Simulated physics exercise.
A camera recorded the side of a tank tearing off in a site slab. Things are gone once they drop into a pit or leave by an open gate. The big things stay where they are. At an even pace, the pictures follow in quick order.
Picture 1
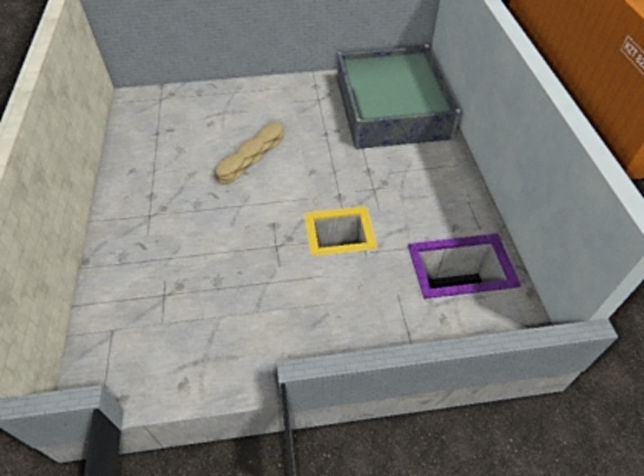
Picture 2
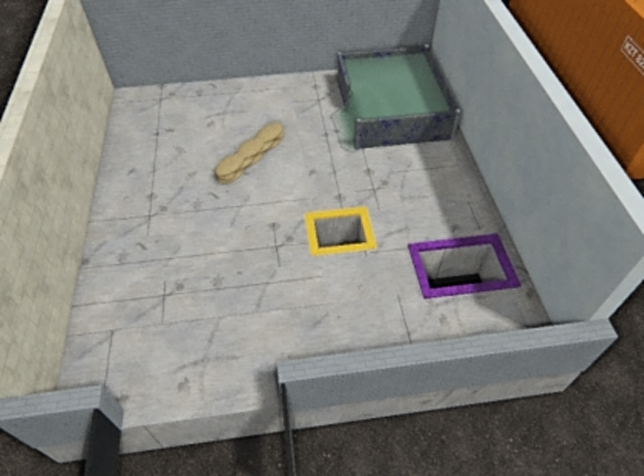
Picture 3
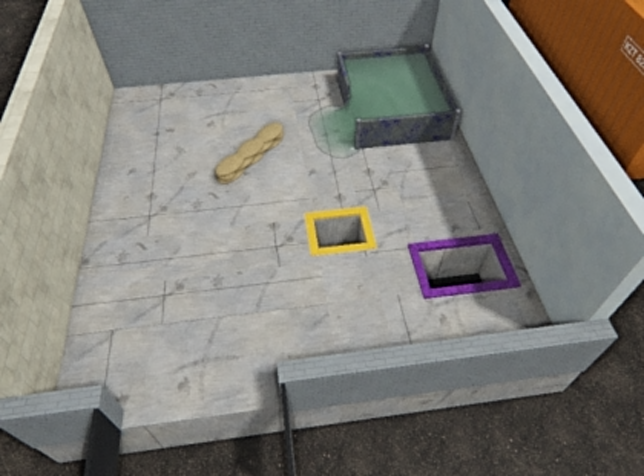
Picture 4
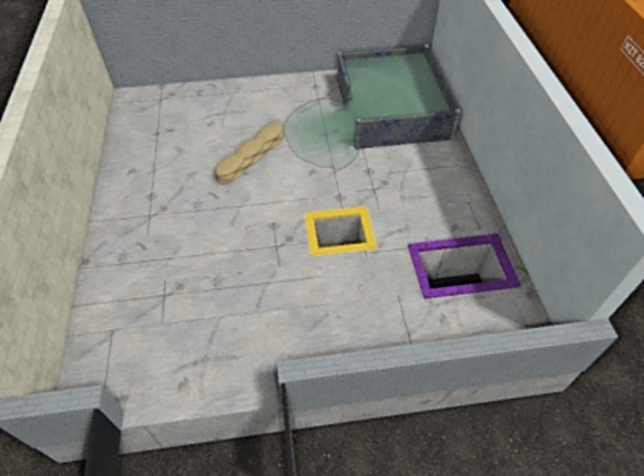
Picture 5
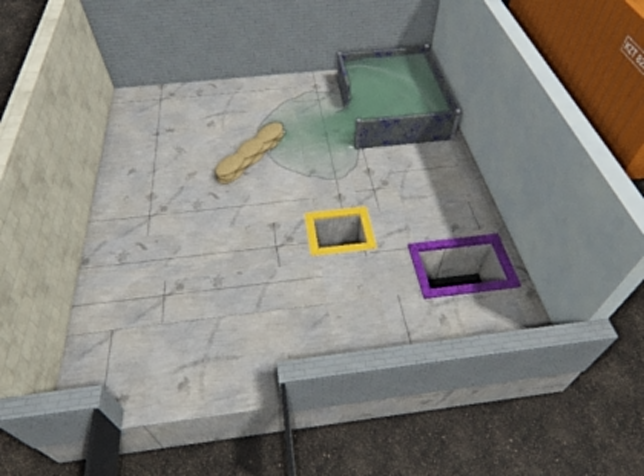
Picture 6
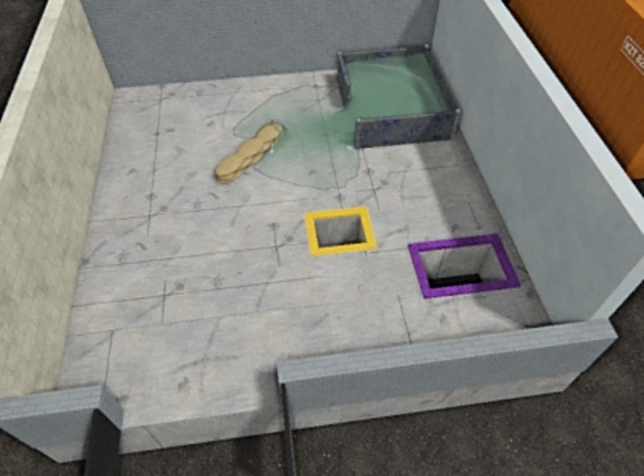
A walled slab of pale grey, cracked-looking paving fills the view, seen from high above at an angle by a still camera. An open tank of green water stands at the upper right, a tan, lumpy roll lies left of centre, and yellow-edged and purple-edged pits sit nearer. Water pours from the tank's left side and spreads steadily leftward across the floor, reaching the roll, which stays put.
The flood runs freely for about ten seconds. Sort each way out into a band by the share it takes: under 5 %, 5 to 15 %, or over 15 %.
Shares: The gate takes over 15 %; the purple pit takes under 5 %; the yellow pit takes under 5 %.
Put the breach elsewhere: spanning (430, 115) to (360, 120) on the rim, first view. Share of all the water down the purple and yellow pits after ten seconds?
For purple it's about 25 per cent, and for yellow about 20 per cent.
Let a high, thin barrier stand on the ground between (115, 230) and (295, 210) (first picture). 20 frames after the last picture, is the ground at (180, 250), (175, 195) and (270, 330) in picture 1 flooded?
Taken in turn, the three points are unsoaked, soaked and unsoaked.
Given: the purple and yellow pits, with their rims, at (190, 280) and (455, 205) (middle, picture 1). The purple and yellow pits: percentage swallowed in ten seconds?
Percentages by pit: Purple at 14, yellow at 0.
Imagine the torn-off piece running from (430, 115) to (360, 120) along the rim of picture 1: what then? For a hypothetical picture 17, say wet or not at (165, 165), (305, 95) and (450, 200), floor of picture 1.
Result, in sequence: Untouched by the flood; untouched by the flood; inundated.
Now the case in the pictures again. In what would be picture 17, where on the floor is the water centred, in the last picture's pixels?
That comes out near (325, 129).
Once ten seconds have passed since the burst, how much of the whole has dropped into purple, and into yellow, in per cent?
I reckon close to 0 % and close to 2 % respectively.
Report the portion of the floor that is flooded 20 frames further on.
The answer is around 50 per cent.
A moment on, water covers 20 % of the floor; the gate 0 %, the purple pit 0 %, the yellow pit 0 %.
Next, water covers 35 % of the floor; the gate 0 %, the purple pit 0 %, the yellow pit 0 %.
Then, water covers 50 % of the floor; the gate 1 %, the purple pit 0 %, the yellow pit 1 %.
Later, water covers 65 % of the floor; the gate 10 %, the purple pit 0 %, the yellow pit 1 %.
In the end, water covers 75 % of the floor; the gate 23 %, the purple pit 0 %, the yellow pit 2 %.
